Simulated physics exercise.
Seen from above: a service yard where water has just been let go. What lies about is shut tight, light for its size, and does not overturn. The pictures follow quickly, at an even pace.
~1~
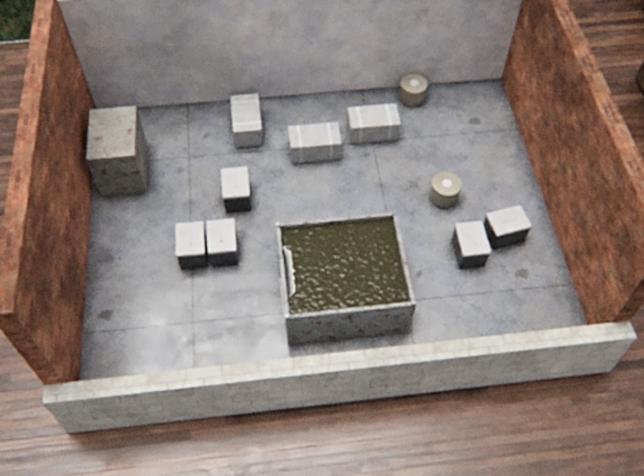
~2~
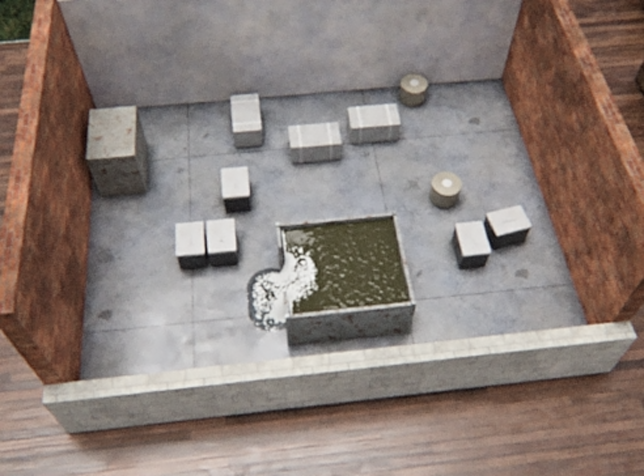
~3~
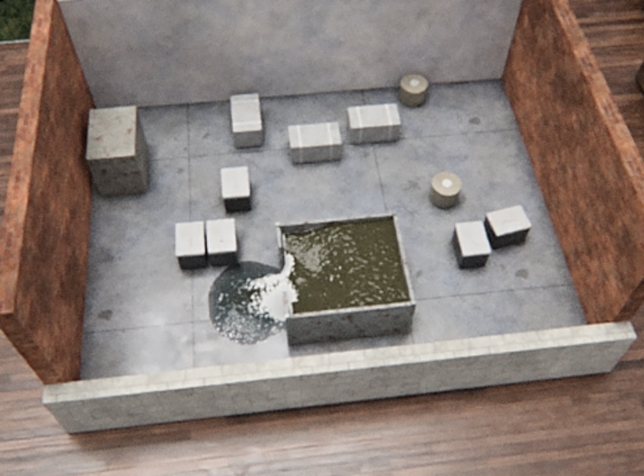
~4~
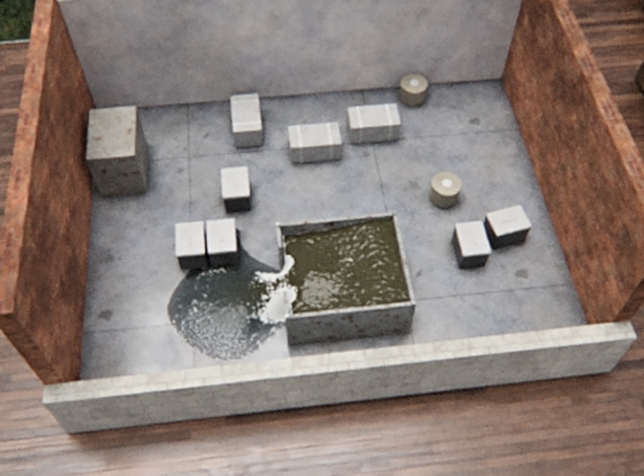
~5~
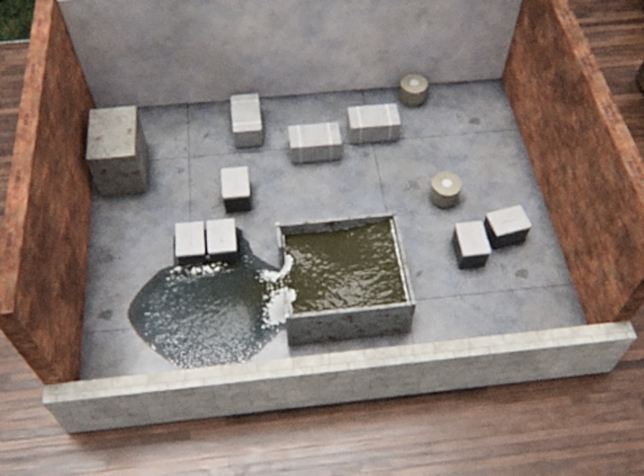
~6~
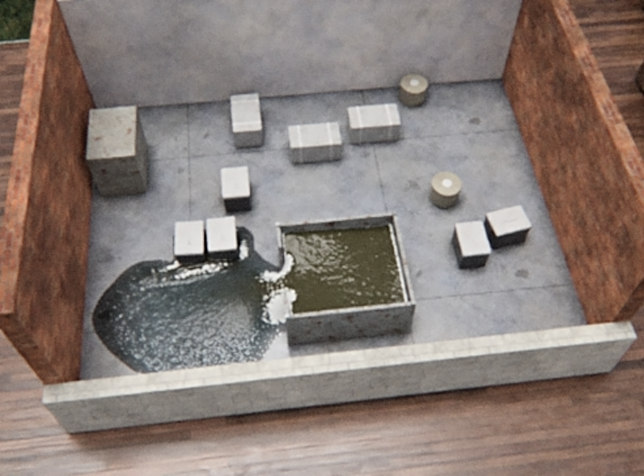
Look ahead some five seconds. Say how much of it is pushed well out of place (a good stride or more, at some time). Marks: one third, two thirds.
It is not even a third.
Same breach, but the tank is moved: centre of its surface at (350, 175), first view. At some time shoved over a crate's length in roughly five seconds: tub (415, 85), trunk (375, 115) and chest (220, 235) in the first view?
As listed: Short of that, less than that, that far or more.
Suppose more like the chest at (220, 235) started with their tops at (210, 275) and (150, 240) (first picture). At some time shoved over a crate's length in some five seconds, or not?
One after the other: That far or more, shifted that much.
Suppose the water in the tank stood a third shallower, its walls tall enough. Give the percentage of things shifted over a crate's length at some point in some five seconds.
Some 0 per cent.
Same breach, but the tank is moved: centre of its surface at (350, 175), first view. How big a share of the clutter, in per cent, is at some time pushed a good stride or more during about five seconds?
Close to 30 %.
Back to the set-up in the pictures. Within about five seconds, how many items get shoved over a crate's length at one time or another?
The number is 1.
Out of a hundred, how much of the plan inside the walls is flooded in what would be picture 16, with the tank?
Near 30 in a hundred.
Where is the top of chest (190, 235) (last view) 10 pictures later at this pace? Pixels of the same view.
Around (144, 191).
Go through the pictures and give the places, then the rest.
A chest at (221, 235) rests on the ground; a chest at (189, 238) rests on the ground; 0 of 10 have shifted, in the first frame.
A chest at (221, 235), on the bottom; a chest at (189, 238) rests on the ground; 0 of 10 have shifted, in the second frame.
A chest at (221, 235), on the bottom; a chest at (189, 238), on the bottom; 0 of 10 have shifted, in the third frame.
A chest at (221, 235) rests on the ground; a chest at (189, 238), on the bottom; 0 of 10 have shifted, in the fourth frame.
A chest at (221, 235) rests on the ground; a chest at (189, 238), on the bottom; 0 of 10 have shifted, in the fifth frame.
A chest at (221, 233) rests on the ground, close to its start; a chest at (189, 237), on the bottom; 0 of 10 have shifted, in the sixth frame.
A moment on, 0 of 10 are well off their spots; 0 afloat.
Next, 1 of 10 are well off their spots; 0 afloat.
Later, 1 of 10 are well off their spots; 0 afloat.
In the end, 1 of 10 are well off their spots, and 1 have been at some point; 0 afloat.
